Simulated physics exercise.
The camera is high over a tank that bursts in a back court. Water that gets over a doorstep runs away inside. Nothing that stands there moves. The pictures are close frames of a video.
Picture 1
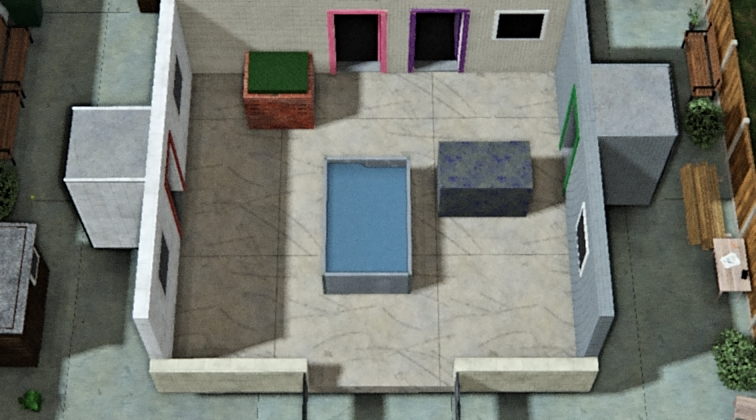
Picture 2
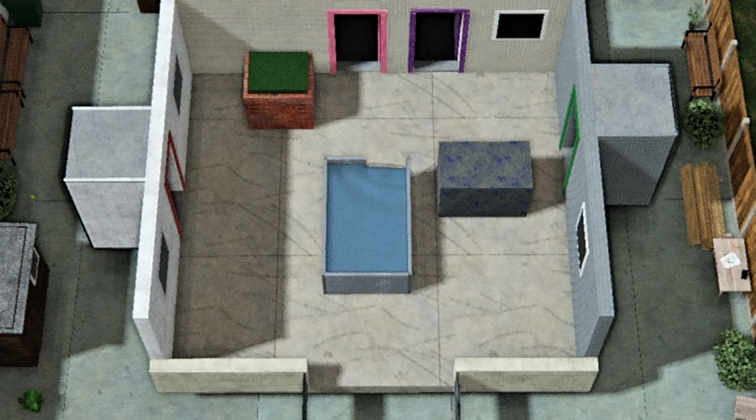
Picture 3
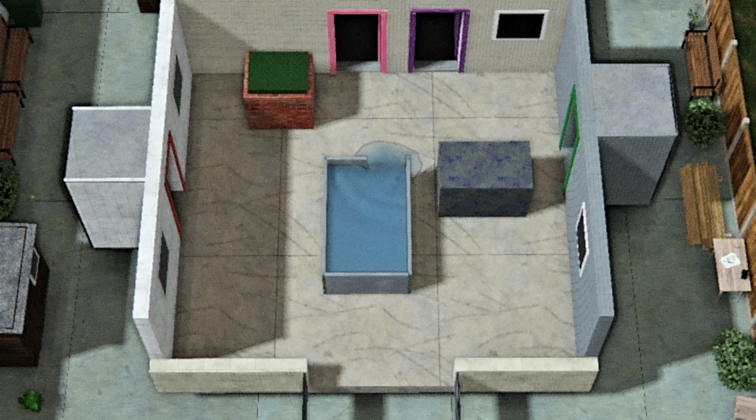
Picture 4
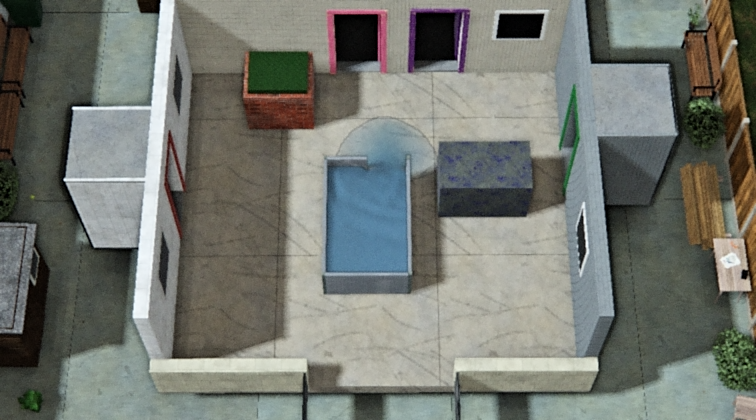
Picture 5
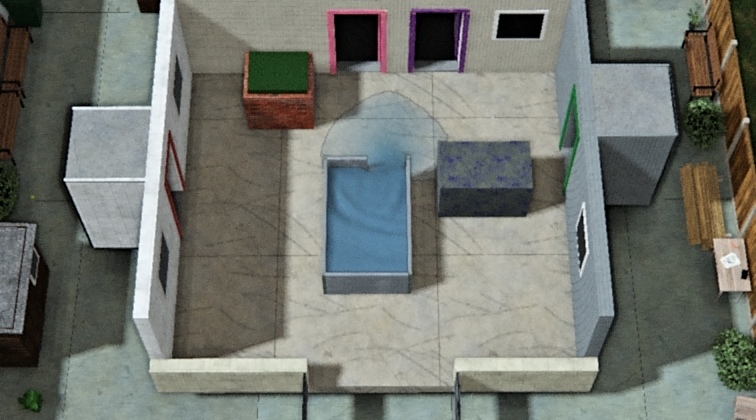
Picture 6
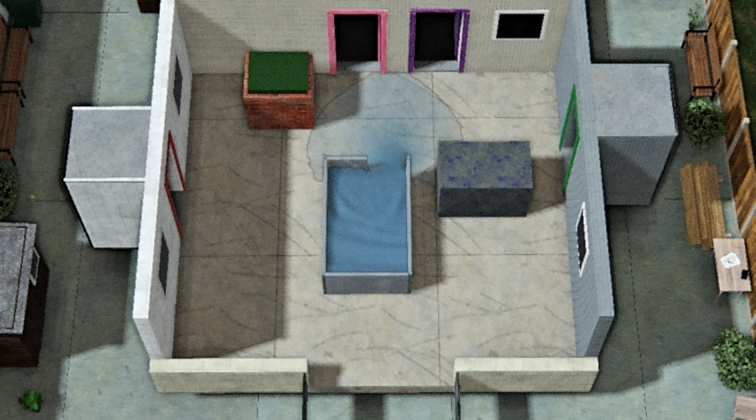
A rectangular tank of blue water stands in the middle of a pale, walled court, seen from high above by a still camera. A brick block topped with green sits behind it to the left, a dark grey block to the right, and pink and purple doorframes line the back wall. The tank's far side breaks open, and water pours through the gap, fanning across the paving towards the back wall.
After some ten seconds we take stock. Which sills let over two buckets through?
One by one: The pink door takes more than that; the red door stays under that; the green door stays under that; the purple door takes more than that.
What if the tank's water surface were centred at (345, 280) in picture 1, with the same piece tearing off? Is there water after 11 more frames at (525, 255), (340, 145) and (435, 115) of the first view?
In turn: Not flooded, awash, covered.
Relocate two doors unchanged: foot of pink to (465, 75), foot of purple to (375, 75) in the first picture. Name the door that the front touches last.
That is the red one.
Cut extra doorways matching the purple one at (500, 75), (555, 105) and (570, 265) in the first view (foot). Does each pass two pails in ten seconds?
In that order: Takes more, takes more, stays under.
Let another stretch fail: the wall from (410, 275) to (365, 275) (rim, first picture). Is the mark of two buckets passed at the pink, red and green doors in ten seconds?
The pink door takes less, the red door lets less in, the green door is under.
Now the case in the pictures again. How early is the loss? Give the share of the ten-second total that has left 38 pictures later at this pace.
Near 85 in a hundred.
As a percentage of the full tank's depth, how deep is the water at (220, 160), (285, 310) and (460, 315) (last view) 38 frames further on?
In turn 2, 0 and 0 in a hundred.
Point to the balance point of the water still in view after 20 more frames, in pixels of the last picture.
Near (386, 186).
A moment on, water covers 20 % of the floor; the pink door over two buckets in, the red door not reached, the green door not reached, the purple door over two buckets in.
Next, water covers 25 % of the floor; the pink door far over two buckets in, the red door not reached, the green door not reached, the purple door far over two buckets in.
Then, water covers 30 % of the floor; the pink door far over two buckets in, the red door not reached, the green door wet at the sill, nothing in, the purple door far over two buckets in.
Later, water covers 55 % of the floor; the pink door far over two buckets in, the red door wet at the sill, nothing in, the green door wet at the sill, nothing in, the purple door far over two buckets in.
In the end, water covers 85 % of the floor; the pink door far over two buckets in, the red door wet at the sill, nothing in, the green door wet at the sill, nothing in, the purple door far over two buckets in.
